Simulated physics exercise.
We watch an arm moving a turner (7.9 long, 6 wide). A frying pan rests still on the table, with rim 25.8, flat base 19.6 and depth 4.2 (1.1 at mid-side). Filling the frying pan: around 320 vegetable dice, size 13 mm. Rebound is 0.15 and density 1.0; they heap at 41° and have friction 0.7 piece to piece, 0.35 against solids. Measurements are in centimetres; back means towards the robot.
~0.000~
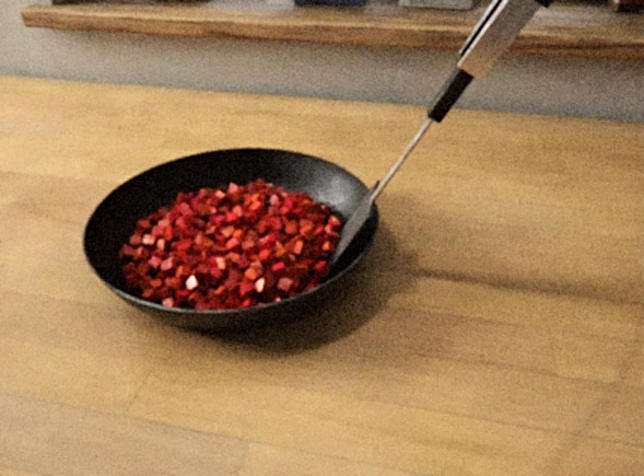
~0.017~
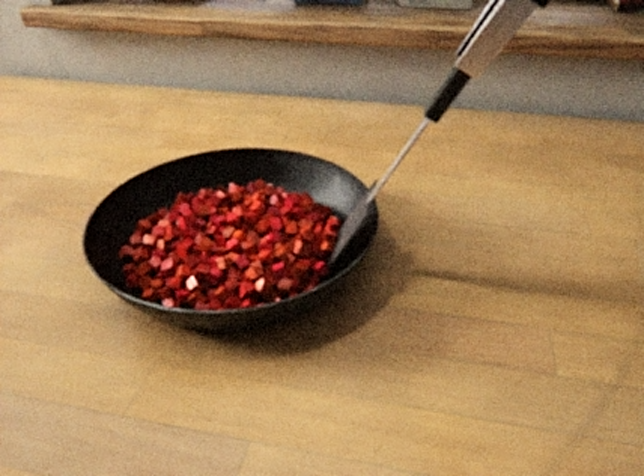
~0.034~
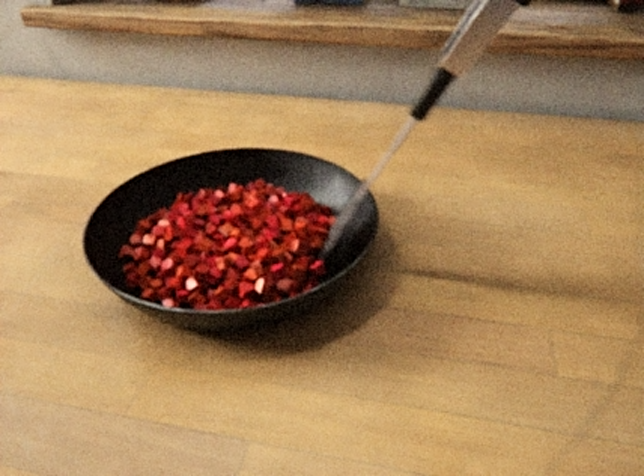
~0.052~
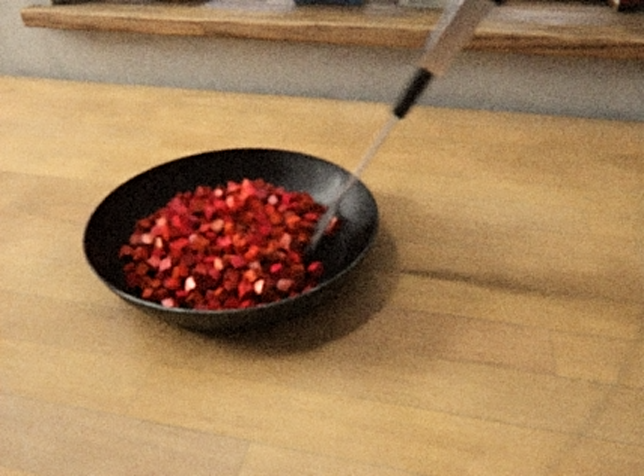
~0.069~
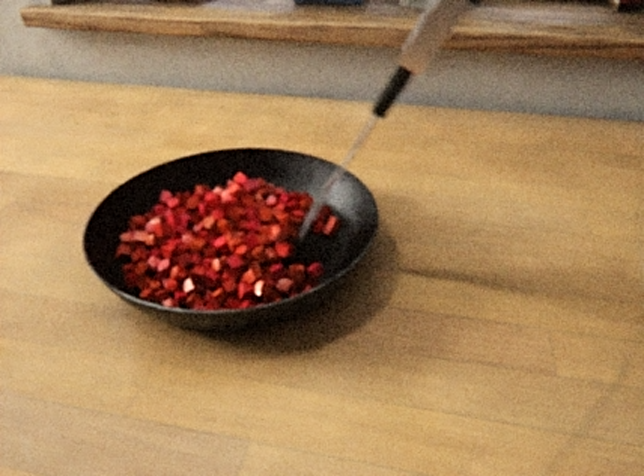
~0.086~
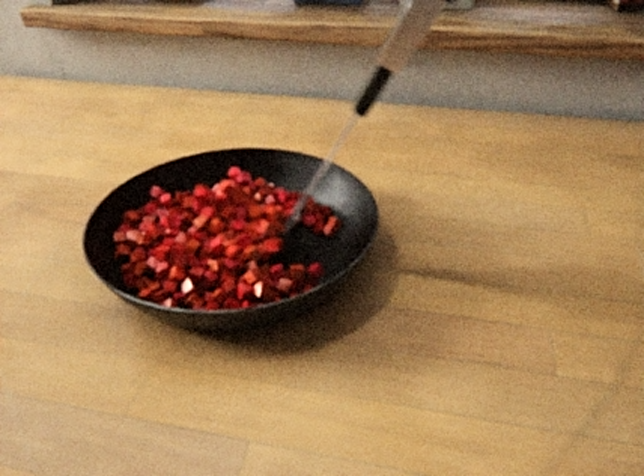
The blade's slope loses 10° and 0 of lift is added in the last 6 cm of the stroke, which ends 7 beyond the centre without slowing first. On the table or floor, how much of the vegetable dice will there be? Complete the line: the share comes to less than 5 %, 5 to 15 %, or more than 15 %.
The share comes to less than 5 %.
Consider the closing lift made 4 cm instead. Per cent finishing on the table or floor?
5 per cent.
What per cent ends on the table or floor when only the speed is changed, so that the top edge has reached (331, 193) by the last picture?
About 0 per cent.
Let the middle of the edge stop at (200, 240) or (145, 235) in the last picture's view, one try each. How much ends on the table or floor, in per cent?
I'd say roughly 0 per cent, then roughly 10 per cent.
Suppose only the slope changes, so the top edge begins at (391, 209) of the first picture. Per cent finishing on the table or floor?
I'd estimate close to 0 per cent.
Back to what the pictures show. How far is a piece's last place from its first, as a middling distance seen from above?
The answer is about 3 cm.
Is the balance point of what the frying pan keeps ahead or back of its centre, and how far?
About 4.0 cm ahead.
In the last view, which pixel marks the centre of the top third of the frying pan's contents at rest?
(154, 211).
By 0.13 s, sloping 62°, highest piece 6 above the table; 322 in the frying pan.
By 0.17 s, sloping 58°, highest piece 7 above the table; 322 in the frying pan.
By 0.39 s, sloping 52°, highest piece 5 above the table; 319 in the frying pan, 3 on the table or floor.
By 1.44 s, sloping 52°, highest piece 5 above the table; 319 in the frying pan, 3 on the table or floor.
Final count, 319 in the frying pan, 3 on the table or floor. That is 1 % on the table or floor.
